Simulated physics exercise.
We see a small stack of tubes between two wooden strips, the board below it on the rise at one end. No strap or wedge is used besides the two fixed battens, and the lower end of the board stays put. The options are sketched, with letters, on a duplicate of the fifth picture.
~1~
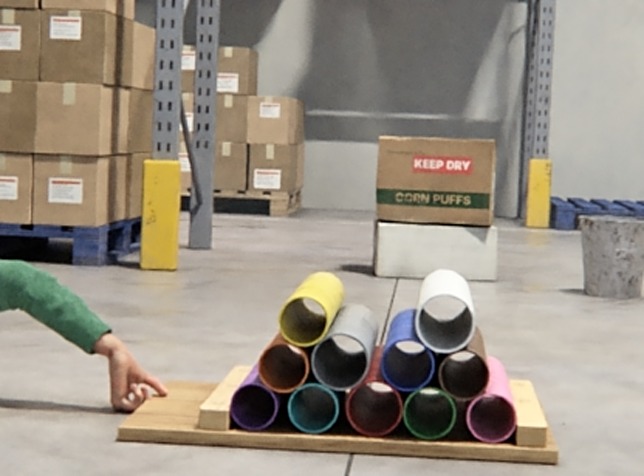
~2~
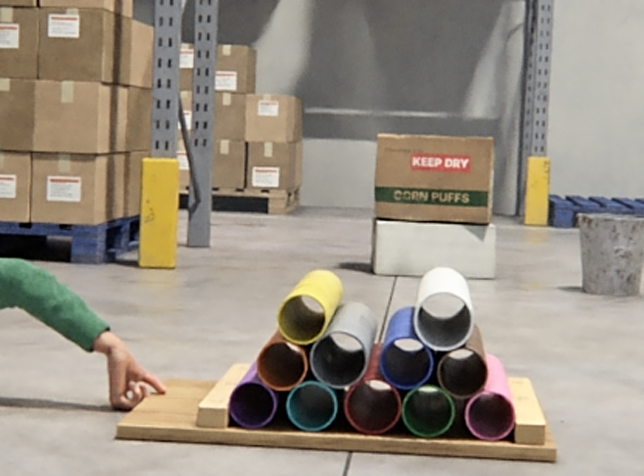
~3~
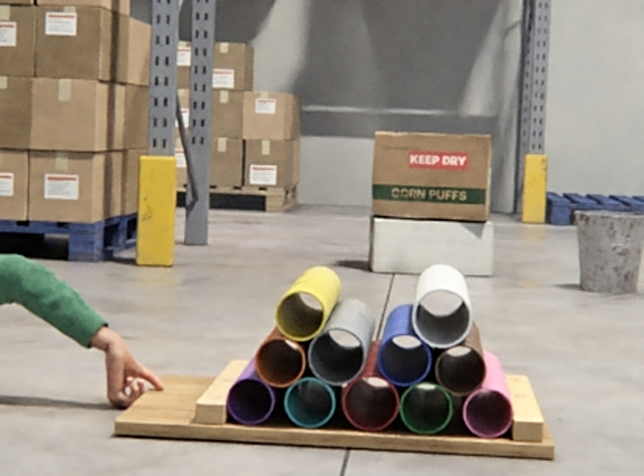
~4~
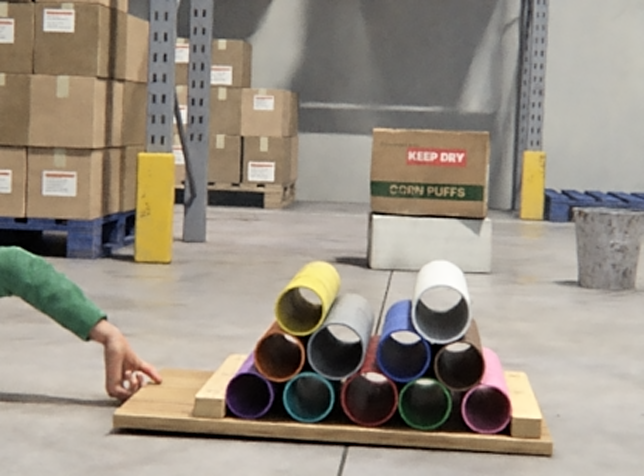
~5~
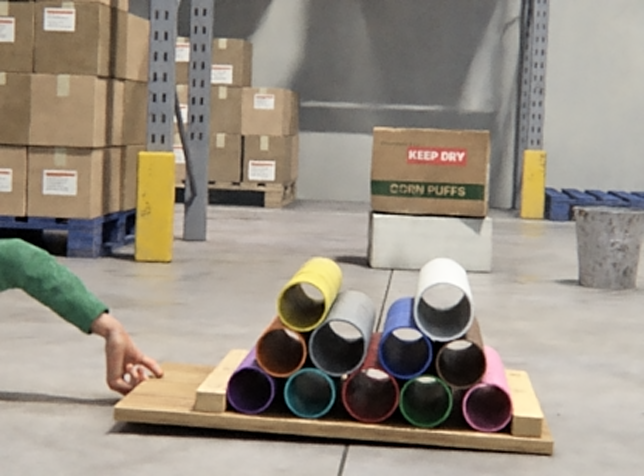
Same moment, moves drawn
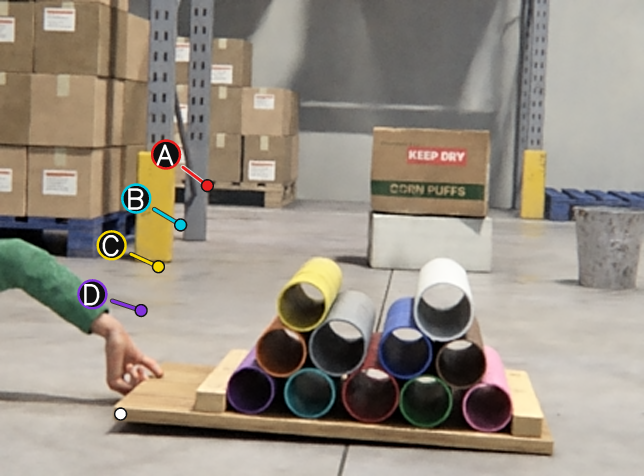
In a warehouse, a hand in a green sleeve rested at the left end of a wooden board stacked with colourful tubes, then lifted that end slightly, and the tubes tilted with it.
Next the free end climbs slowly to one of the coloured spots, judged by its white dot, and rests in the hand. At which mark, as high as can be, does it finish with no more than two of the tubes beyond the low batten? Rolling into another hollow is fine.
At most to C.
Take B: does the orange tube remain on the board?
Yes, with B.
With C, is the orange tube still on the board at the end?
Yes.
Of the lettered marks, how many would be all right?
The number is two.
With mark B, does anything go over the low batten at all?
Yes, at B.
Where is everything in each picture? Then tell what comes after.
In the first picture, blue tube (408, 365); brown tube (464, 375); yellow tube (304, 321).
In the second picture, yellow tube (302, 319); white tube (444, 321).
In the third picture, board (341, 402); purple tube (250, 401); orange tube (280, 362); pink tube (488, 412).
In the fourth picture, board (340, 398); purple tube (249, 394); turquoise tube (309, 397).
In the fifth picture, board (341, 394); purple tube (251, 389); turquoise tube (310, 393).
On the marked copy, A at (207, 185); B at (181, 225); C at (158, 267); D at (141, 311); the white dot at (121, 414).
Taking C. A third of the way, board at 15°.
Two thirds of the way, board at 22°.
When it is over, board at 22°, two over the low batten (brown, white).
As for the rest, A six over the low batten; B three over the low batten (blue, brown, white); D none over the low batten.
